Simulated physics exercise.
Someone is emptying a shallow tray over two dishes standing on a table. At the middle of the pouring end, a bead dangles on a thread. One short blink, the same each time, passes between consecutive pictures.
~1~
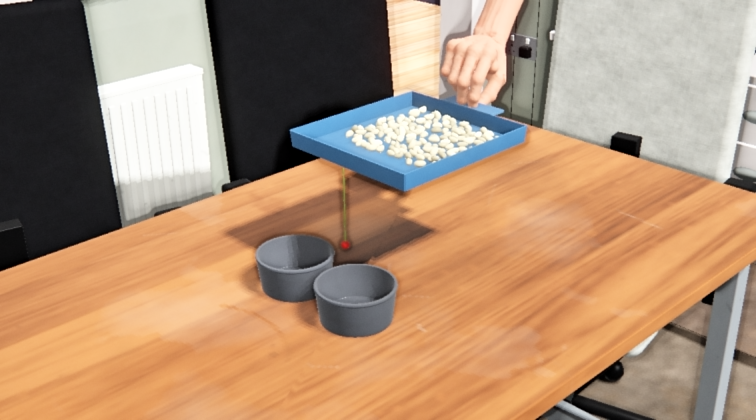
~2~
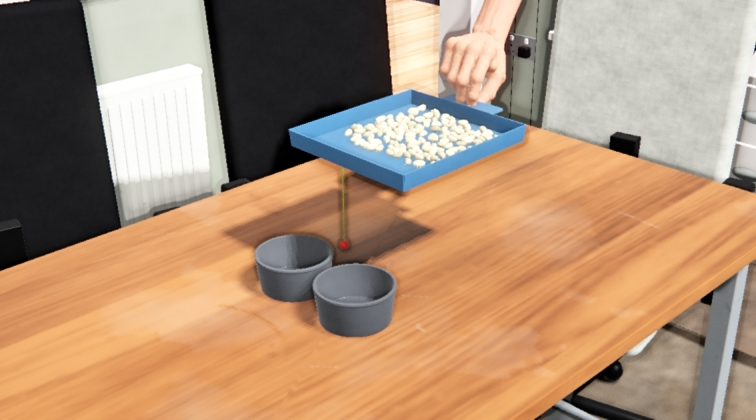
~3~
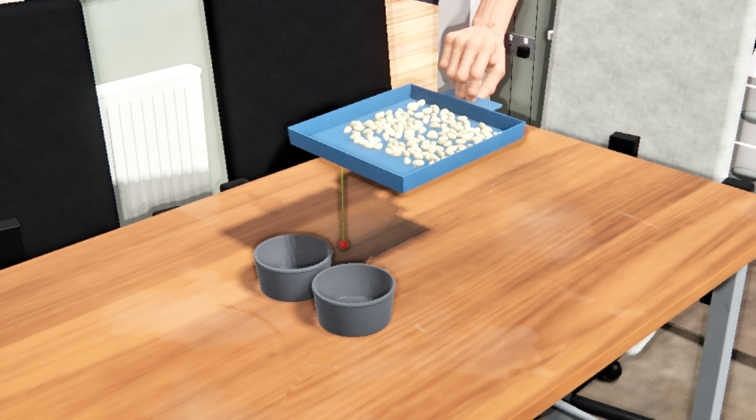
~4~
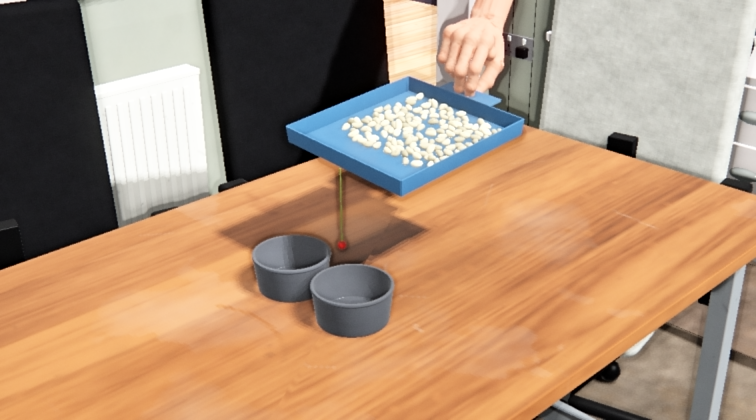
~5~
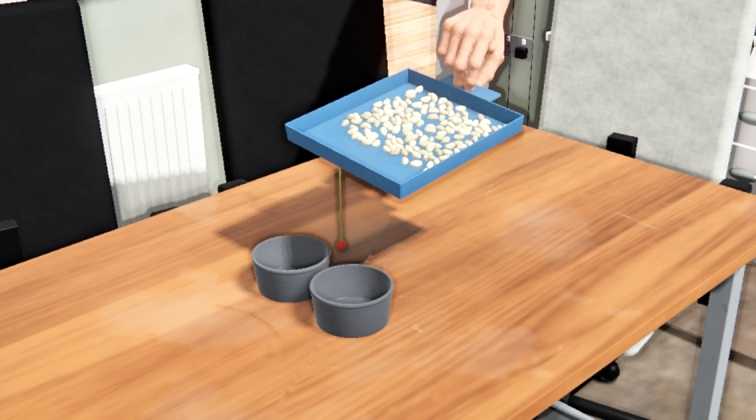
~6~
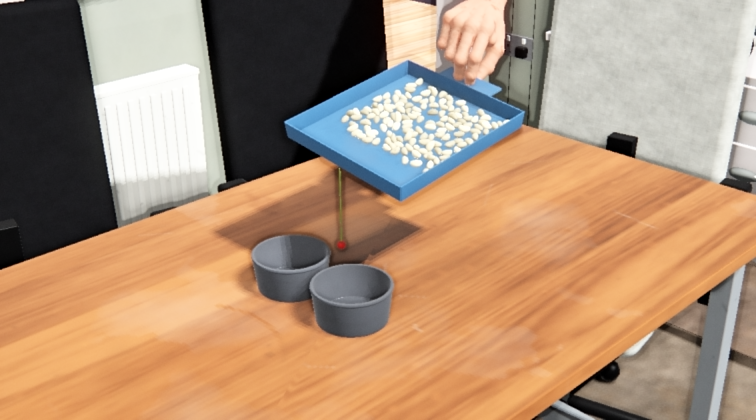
In the video, a hand holds a blue tray of white beans above two dark gray dishes on a wooden table, a red bead hanging beneath it, and gradually tilts the tray slightly, its near right corner lowest.
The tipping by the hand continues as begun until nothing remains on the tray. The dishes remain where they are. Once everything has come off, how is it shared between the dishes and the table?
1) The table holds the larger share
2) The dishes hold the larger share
The table holds the larger share (1).
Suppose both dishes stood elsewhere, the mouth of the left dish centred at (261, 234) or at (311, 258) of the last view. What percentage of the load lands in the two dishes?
Close to 0 in a hundred, then close to 40 in a hundred.
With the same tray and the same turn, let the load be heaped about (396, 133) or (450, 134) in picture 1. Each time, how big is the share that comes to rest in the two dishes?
First case: Some 40 %; second case: Some 20 %.
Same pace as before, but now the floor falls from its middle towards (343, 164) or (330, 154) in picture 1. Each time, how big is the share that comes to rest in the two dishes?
80 %, give or take, and then 60 %.
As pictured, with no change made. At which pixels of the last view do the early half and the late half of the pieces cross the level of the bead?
Starting near (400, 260), moving on to near (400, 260).
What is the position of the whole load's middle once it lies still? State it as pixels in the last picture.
Centre at rest: Close to (401, 309).
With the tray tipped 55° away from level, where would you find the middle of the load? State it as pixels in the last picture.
Roughly at (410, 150).
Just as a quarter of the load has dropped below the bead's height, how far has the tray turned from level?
Near 105 degrees.
Shortly afterwards, tray tipped steeply; the whole lot on the tray.
Next, tray tipped right over; all but a few on the tray; only a few in the right dish; only a few outside both.
Some moments later, tray tipped past a quarter turn; near a quarter in the right dish; the bulk outside both.
In the end, tray tipped past a quarter turn; near a quarter in the right dish; none at all in the left dish; the bulk outside both.
